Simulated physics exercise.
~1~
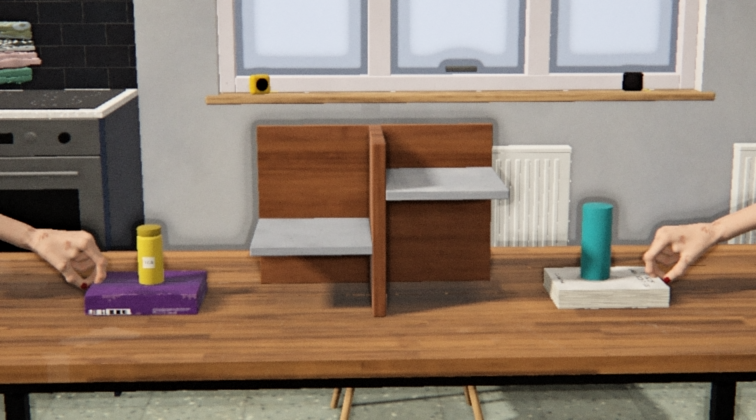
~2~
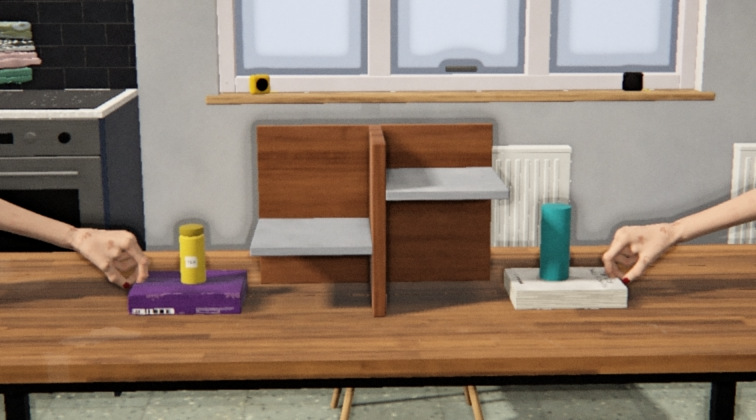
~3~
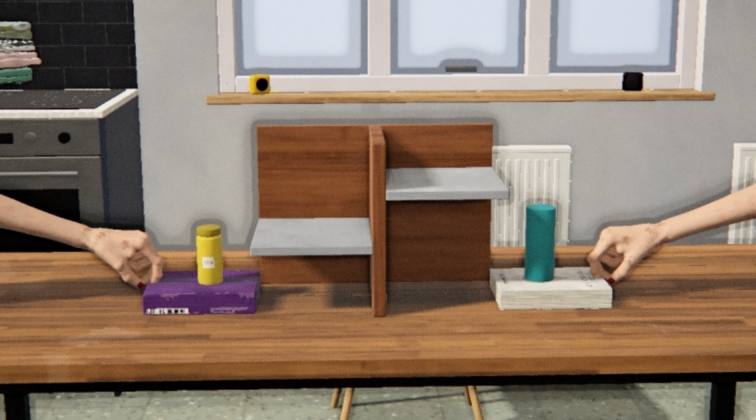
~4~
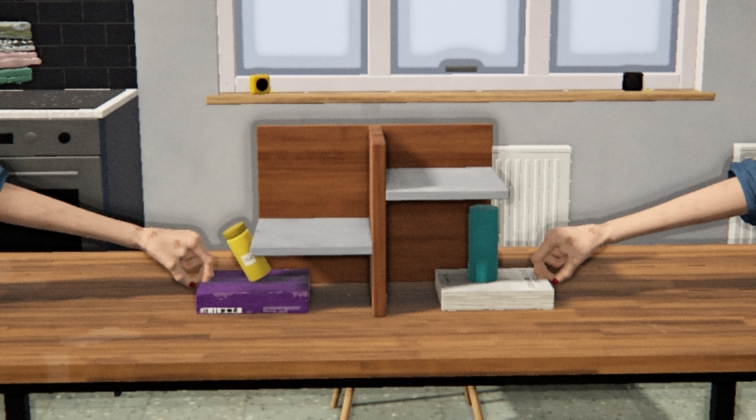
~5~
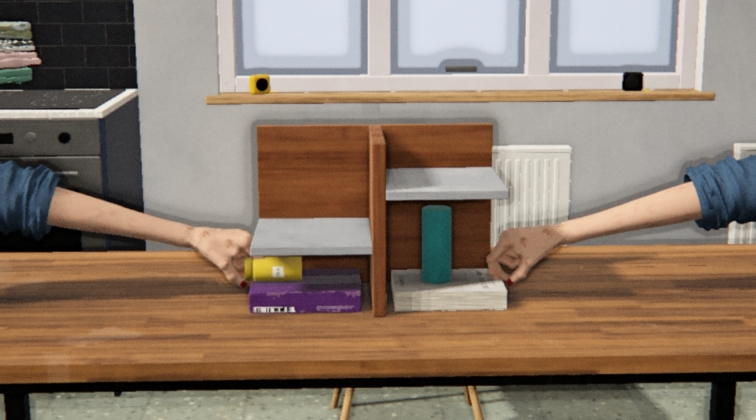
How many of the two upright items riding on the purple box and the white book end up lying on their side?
One of them does. The yellow shaker tips over at the left shelf and ends on its side, while the turquoise candle stays upright.
